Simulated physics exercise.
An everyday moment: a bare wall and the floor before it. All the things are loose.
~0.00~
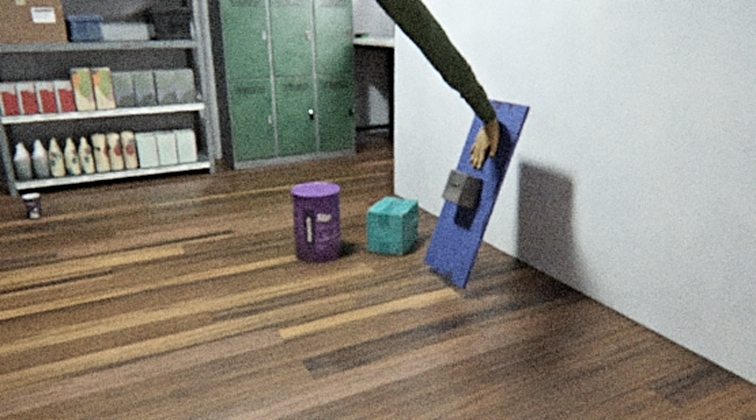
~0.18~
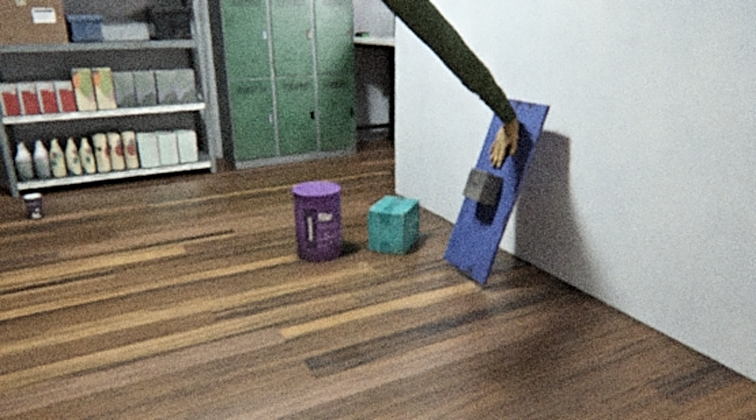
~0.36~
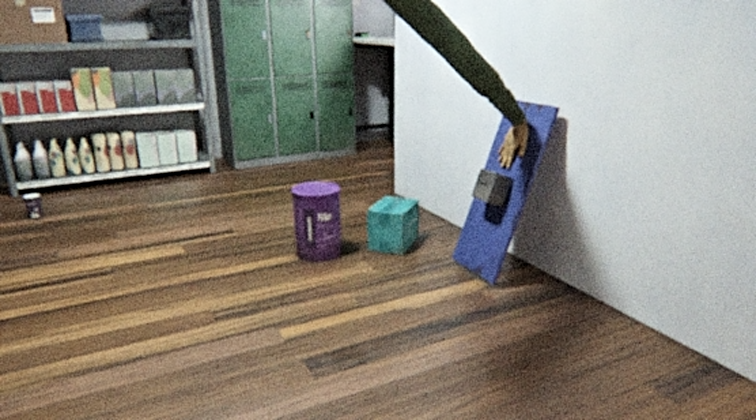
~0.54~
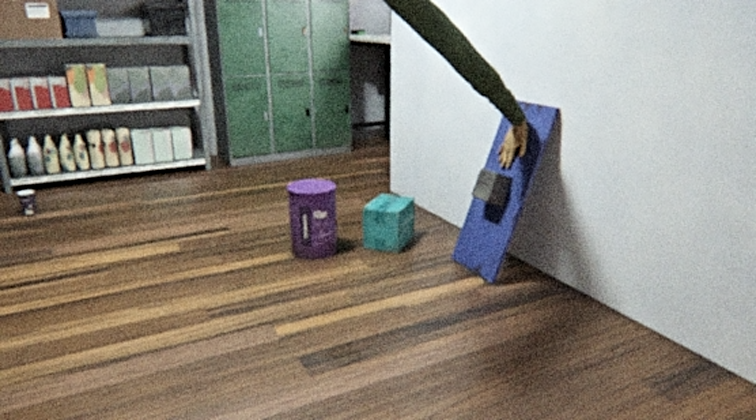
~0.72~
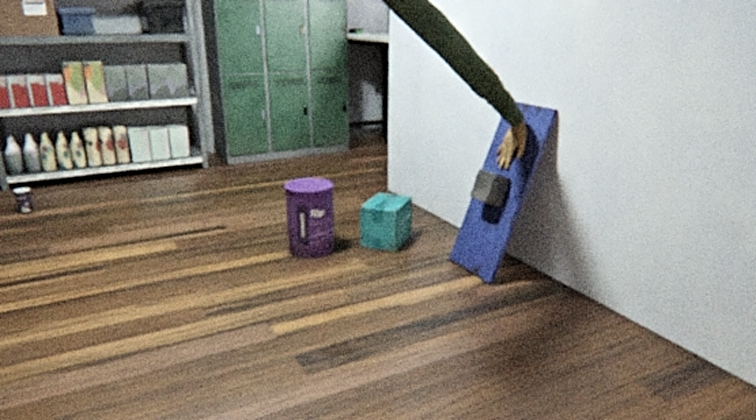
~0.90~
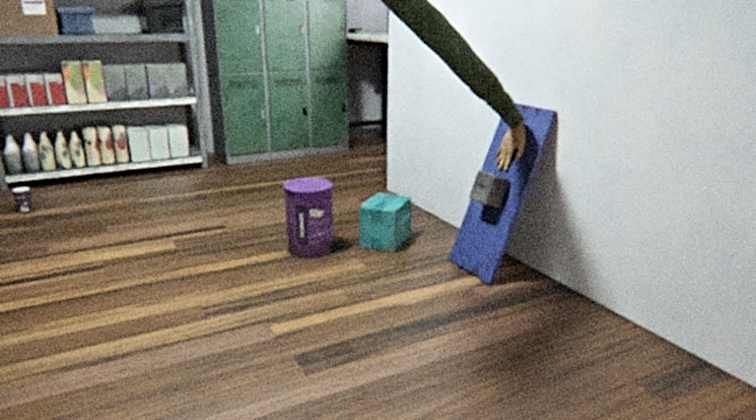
Blue board with a small dark block on it being moved right by a hand and leaned against a bare white wall.
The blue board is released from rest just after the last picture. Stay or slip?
Outcome: The board stays up.
Around 1.30 s, nothing moves.
Around 1.80 s, blue board resting near (499, 191).
Finally (2.2 s), all 3 still in place. Final places as the last picture's camera would see them, blue board near (499, 191). The board holds.
